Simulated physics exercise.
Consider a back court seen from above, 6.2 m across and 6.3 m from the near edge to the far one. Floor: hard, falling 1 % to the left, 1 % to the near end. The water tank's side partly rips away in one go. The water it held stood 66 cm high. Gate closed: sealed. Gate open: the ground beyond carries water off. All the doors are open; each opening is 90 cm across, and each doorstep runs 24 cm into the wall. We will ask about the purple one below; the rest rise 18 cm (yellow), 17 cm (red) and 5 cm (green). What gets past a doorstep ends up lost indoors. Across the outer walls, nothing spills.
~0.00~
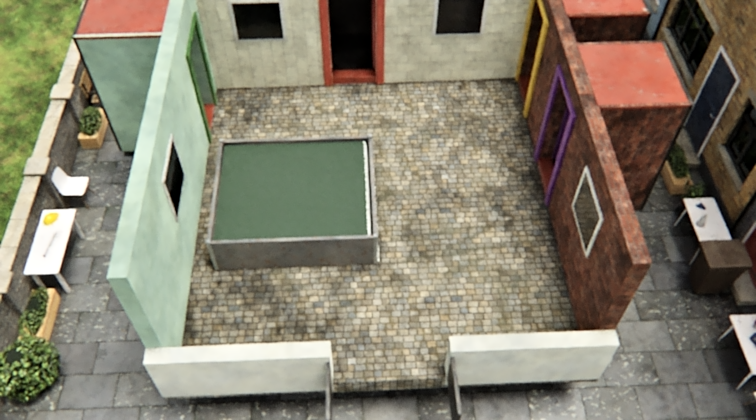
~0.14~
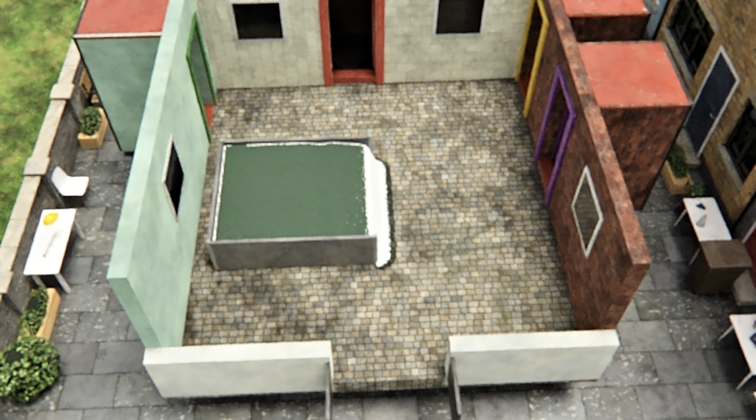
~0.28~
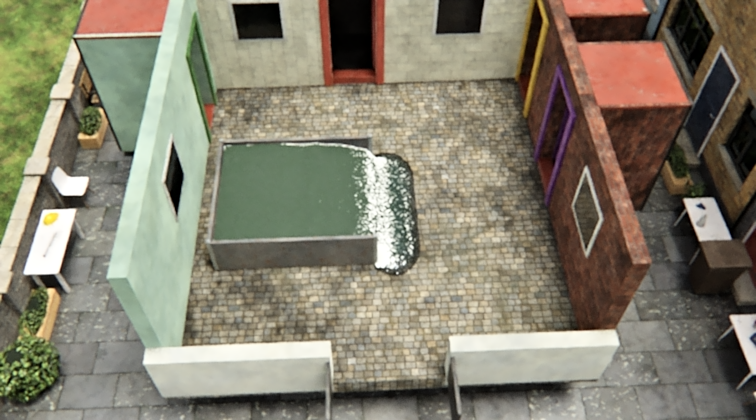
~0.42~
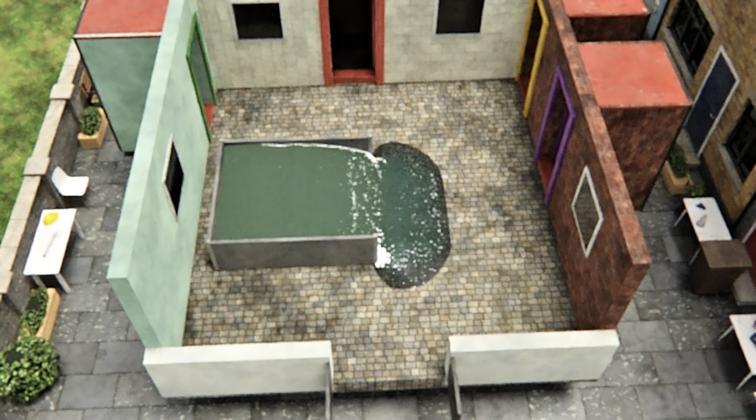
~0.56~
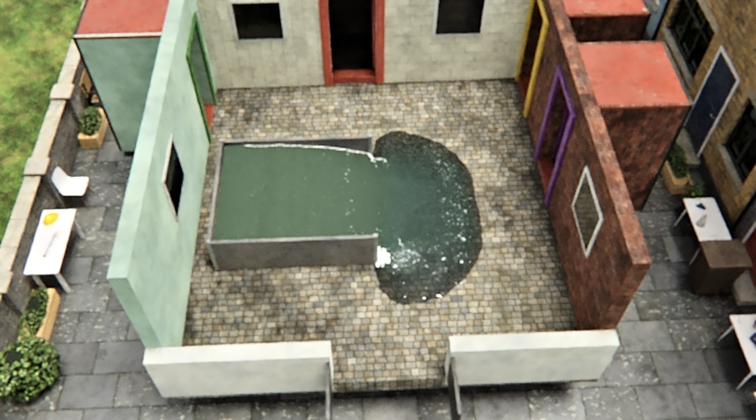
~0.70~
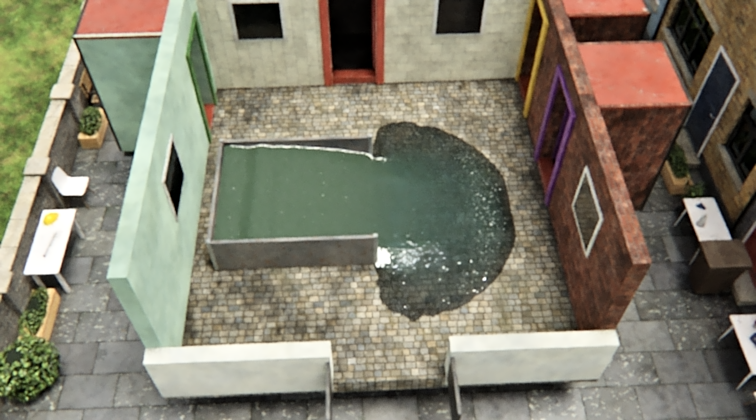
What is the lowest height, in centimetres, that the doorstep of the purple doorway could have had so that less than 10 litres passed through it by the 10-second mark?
About 30 cm.
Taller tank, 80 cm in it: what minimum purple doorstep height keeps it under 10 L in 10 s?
It would take a step of about 38 cm.
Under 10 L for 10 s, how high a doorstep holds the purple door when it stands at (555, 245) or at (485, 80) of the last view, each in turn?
About 29 cm, then about 27 cm.
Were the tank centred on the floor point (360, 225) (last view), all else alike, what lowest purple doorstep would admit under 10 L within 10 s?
Roughly 35 cm is needed.
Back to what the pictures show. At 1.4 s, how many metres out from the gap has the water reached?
Around 3.8 m out.
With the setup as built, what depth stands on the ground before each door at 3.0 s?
Door by door in centimetres - yellow 21, red 0, purple 28, green 0.
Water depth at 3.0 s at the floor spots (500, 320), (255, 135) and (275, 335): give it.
Roughly 15, 0 and 0 cm, in turn.
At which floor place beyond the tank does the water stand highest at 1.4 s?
Near (547, 216).
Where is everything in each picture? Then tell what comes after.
In the first picture, still water, 66 cm deep, in the water tank at (295, 189); the purple door at (553, 143) is dry.
In the second picture, water pours out at (371, 203) and has run 0.3 m, to (390, 259); about 9 cm deep outside, 66 cm at the back.
In the third picture, water pours out at (371, 204) and has run 0.7 m, to (414, 255); about 12 cm deep outside, 66 cm at the back.
In the fourth picture, the front is at (445, 248), 1.2 m from the gap at (371, 205); 3.3 m2 of floor is wet, 66 cm left at the back.
In the fifth picture, the front is at (475, 216), 1.8 m from the gap at (371, 205); 5.3 m2 of floor is wet, 66 cm left at the back.
In the sixth picture, water pours out at (371, 205) and has run 2.4 m, to (510, 237); about 7 cm deep outside, 65 cm at the back; the purple door at (553, 143), 3.2 m from the gap, is still 0.8 m from the nearest water.
After 1.4 s water covers 40 % of the floor, deepest (35 cm) near (547, 216); 16 cm at the purple door, 27 litres in over its 14 cm doorstep.
After 3.0 s water covers 50 % of the floor, deepest (40 cm) near (580, 356); 28 cm at the purple door, 187 litres in over its 14 cm doorstep.
After 10.0 s water covers 100 % of the floor, deepest (18 cm) near (182, 353); 4 cm at the purple door, 246 litres in over its 14 cm doorstep.
At the purple door as built, the water arrived by 0.9 s and peaked near 33 cm at 1.8 s.
Run again over the same 10 s with other heights there, 34 litres in over 26.5 cm, 0 litres over 35.5 cm. The limit of 10 litres is kept from about 30 cm up.
